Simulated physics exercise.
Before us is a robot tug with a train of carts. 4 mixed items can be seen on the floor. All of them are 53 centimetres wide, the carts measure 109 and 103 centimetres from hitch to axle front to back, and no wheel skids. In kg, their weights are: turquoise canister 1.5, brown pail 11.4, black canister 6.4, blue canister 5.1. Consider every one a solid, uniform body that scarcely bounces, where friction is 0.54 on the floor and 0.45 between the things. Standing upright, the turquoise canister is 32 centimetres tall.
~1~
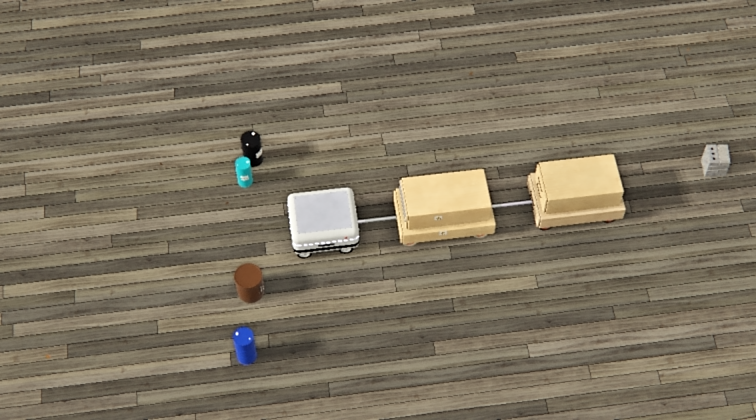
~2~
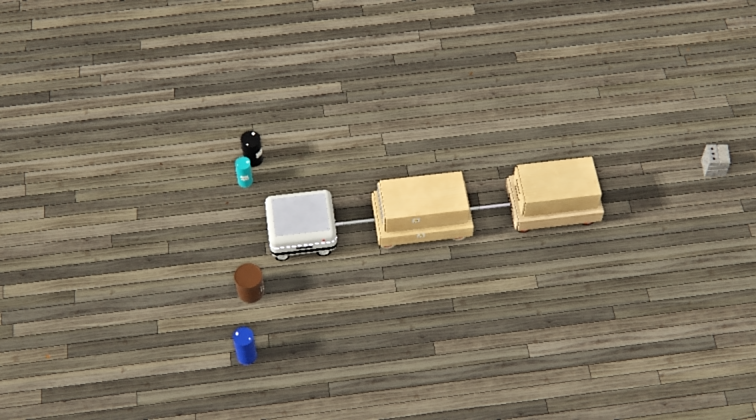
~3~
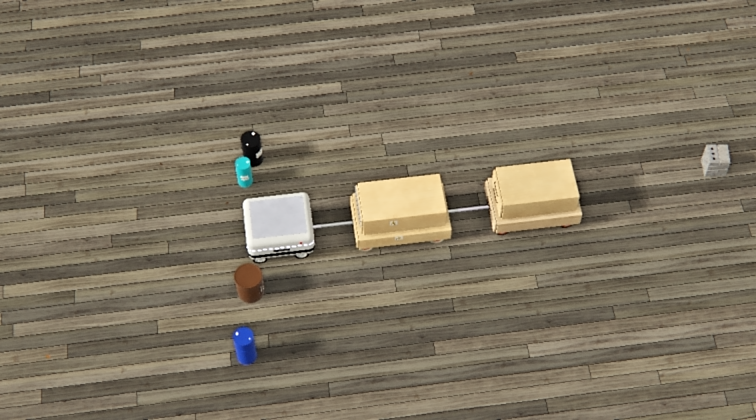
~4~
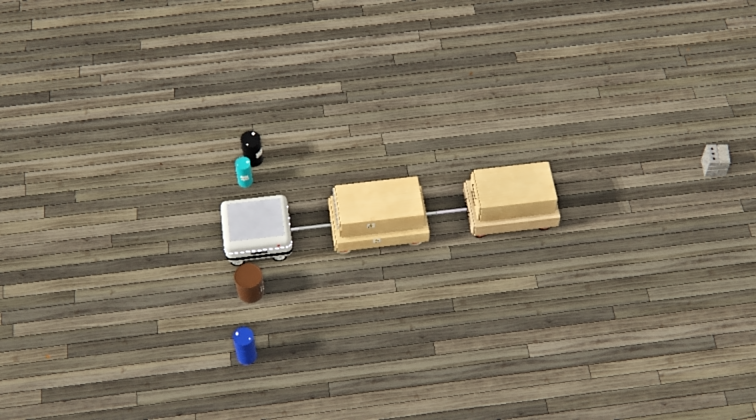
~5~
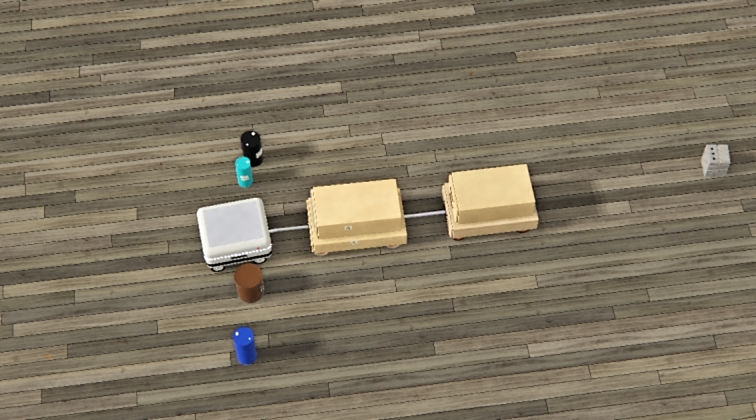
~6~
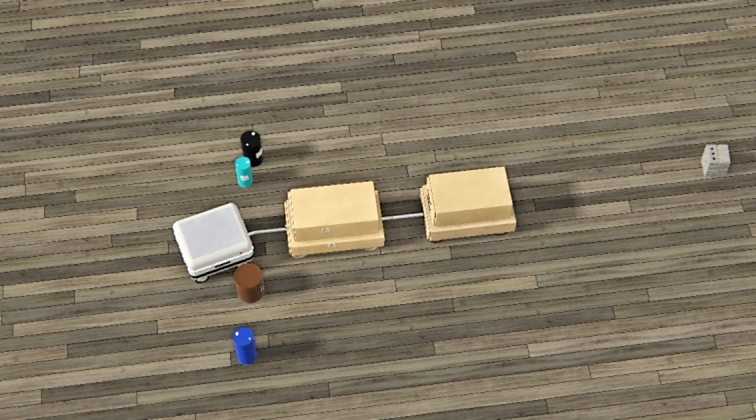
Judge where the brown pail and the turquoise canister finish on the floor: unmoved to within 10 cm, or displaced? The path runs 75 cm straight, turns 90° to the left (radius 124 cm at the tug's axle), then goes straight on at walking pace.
The brown pail is displaced. The turquoise canister is unmoved.
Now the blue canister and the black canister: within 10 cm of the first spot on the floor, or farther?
First the blue canister: It departs its position; then the black canister: It stays in position.
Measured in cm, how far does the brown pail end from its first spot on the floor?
Net shift near 88 cm.
Then, 1.50 s after the last picture, tug has run 213 cm; brown pail slid 9 cm near (247, 292).
Then, 3.50 s after the last picture, tug has run 355 cm; brown pail slid 38 cm near (240, 319).
Then, 5.10 s after the last picture, tug has run 469 cm; brown pail slid 84 cm near (242, 365); blue canister slid 30 cm.
At rest, not toppled but over 10 cm from the start, brown pail and blue canister; the other 2 in place, give or take 10 cm. Seen from the same camera at the end, brown pail near (244, 369), turquoise canister near (244, 172).
